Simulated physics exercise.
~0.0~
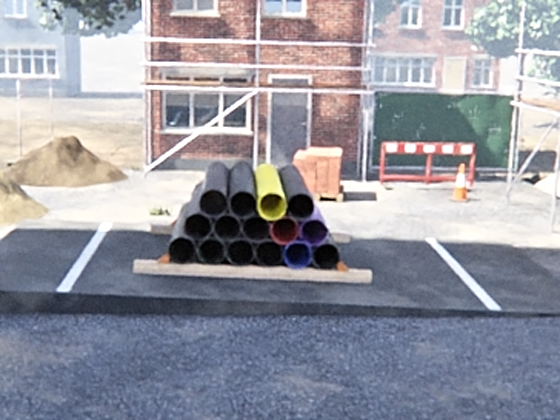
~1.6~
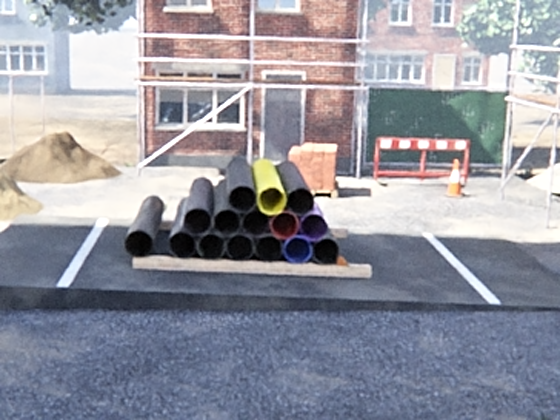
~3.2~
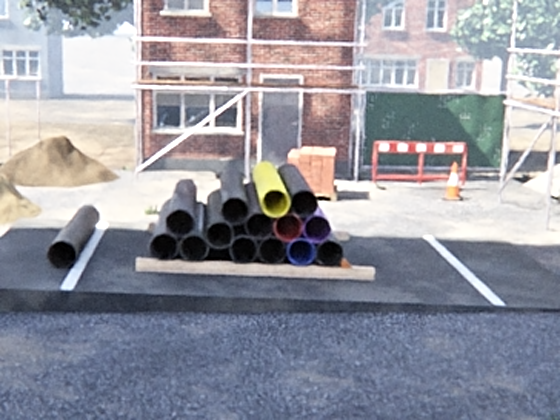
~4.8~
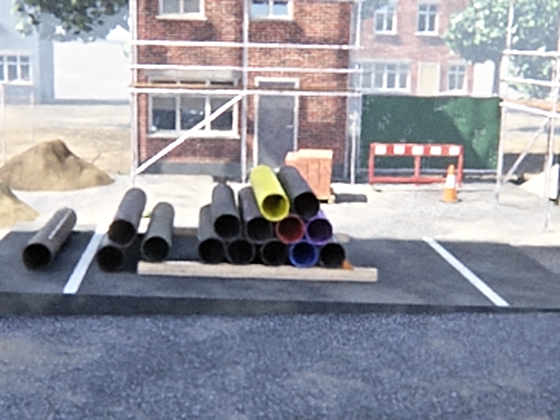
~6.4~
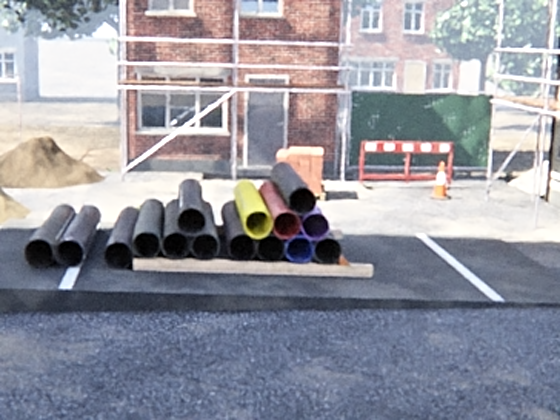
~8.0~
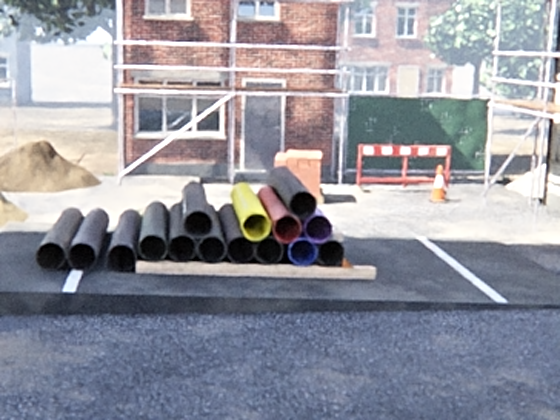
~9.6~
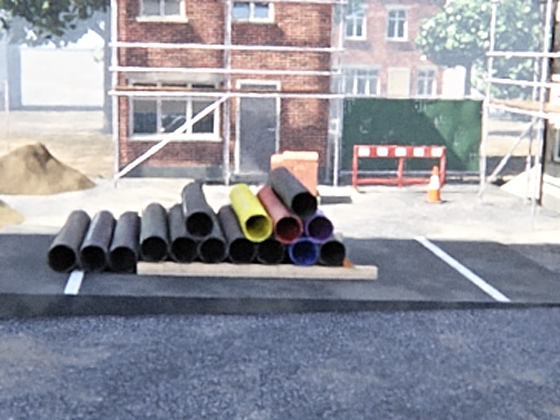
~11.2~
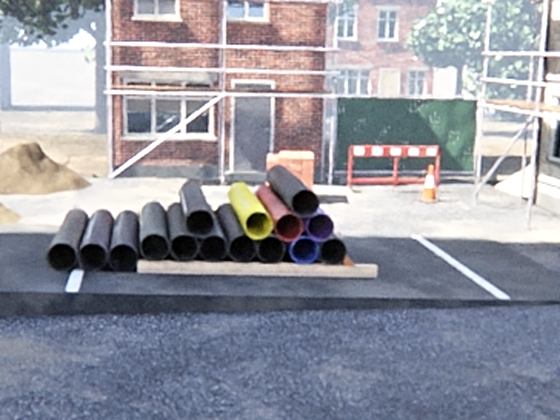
In this clip, a stack of dark pipes with yellow, red, blue and purple ones collapses on its left side, several dark pipes rolling left and two crossing the white line, while the yellow pipe drops slightly left and everything settles in a lower, spread-out pile.
